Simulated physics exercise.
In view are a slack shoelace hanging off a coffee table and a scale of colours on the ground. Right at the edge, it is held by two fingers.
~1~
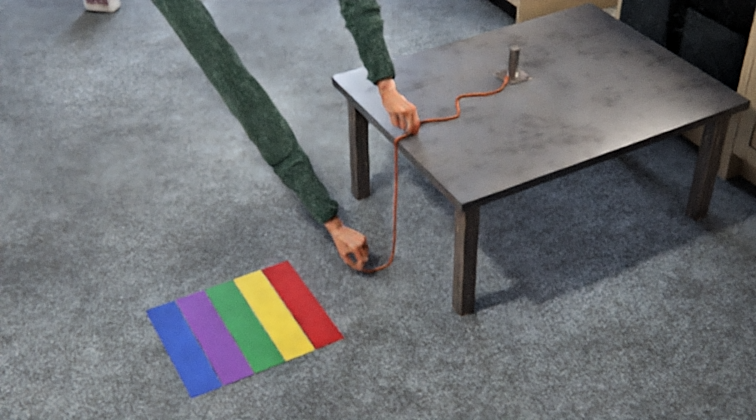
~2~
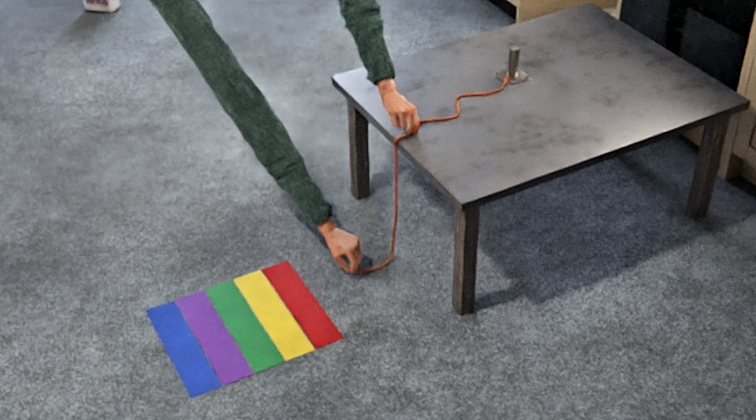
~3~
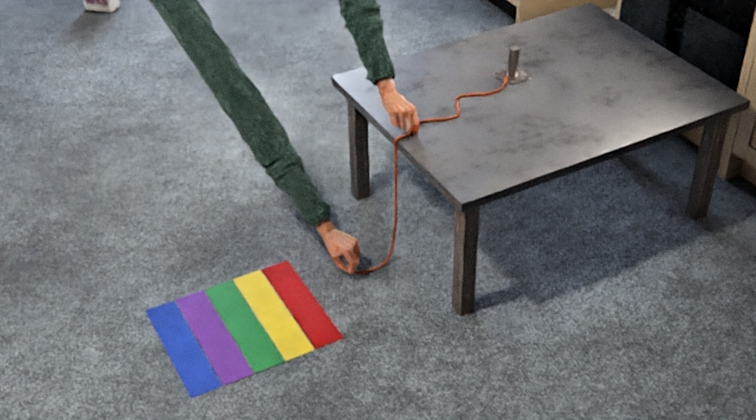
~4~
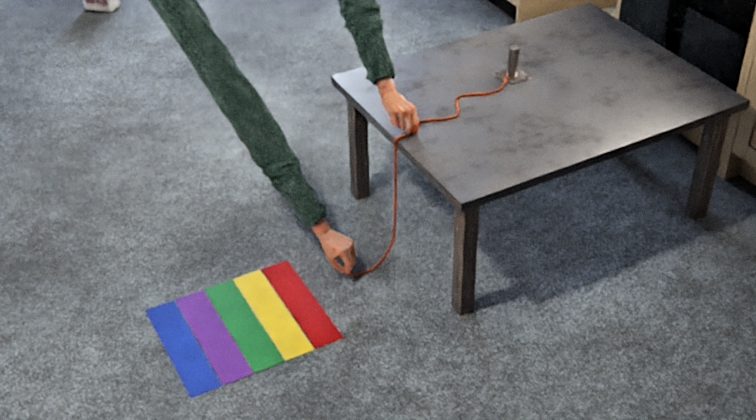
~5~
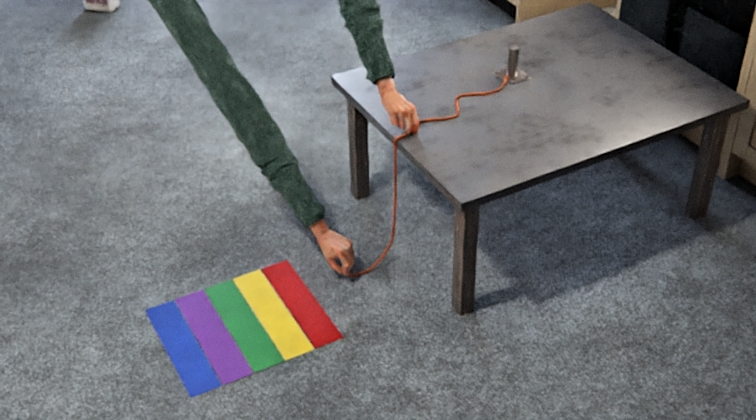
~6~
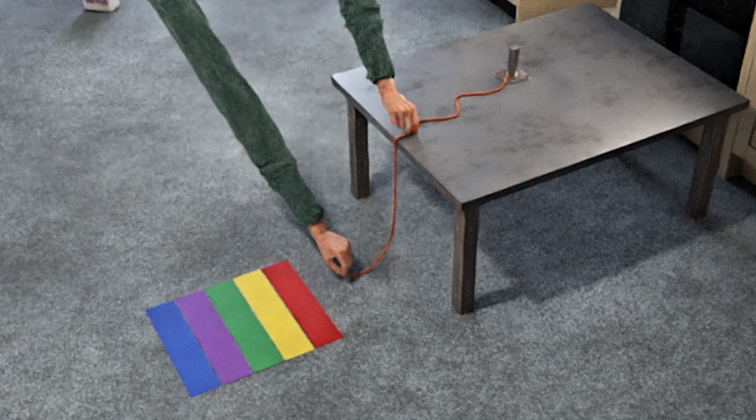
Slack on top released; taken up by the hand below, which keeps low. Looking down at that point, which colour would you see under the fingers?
You would see green.
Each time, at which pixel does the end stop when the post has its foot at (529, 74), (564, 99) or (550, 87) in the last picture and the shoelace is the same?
Places per try: (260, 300); (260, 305); (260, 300).
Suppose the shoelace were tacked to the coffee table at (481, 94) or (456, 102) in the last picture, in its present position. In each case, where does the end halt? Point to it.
The two answers, in sequence: (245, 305) and (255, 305).
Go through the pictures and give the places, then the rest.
End (357, 267); red (320, 329); yellow (290, 340); green (261, 352); purple (230, 364); blue (198, 376), in the first picture.
End (351, 270); shoelace through (499, 90) (457, 106) (421, 122) (396, 159) (396, 209) (391, 254), in the second picture.
End (349, 270), in the third picture.
End (345, 272); shoelace through (499, 90) (457, 105) (421, 122) (395, 159) (395, 209) (386, 255), in the fourth picture.
End (343, 272), in the fifth picture.
End (341, 272); shoelace through (499, 89) (457, 105) (421, 121) (395, 158) (395, 209) (381, 255), in the sixth picture.
A little later, end near (296, 289); over red.
Next, end near (262, 302); over yellow.
When it is tight, end near (241, 310); over green. It halts on the green strip.
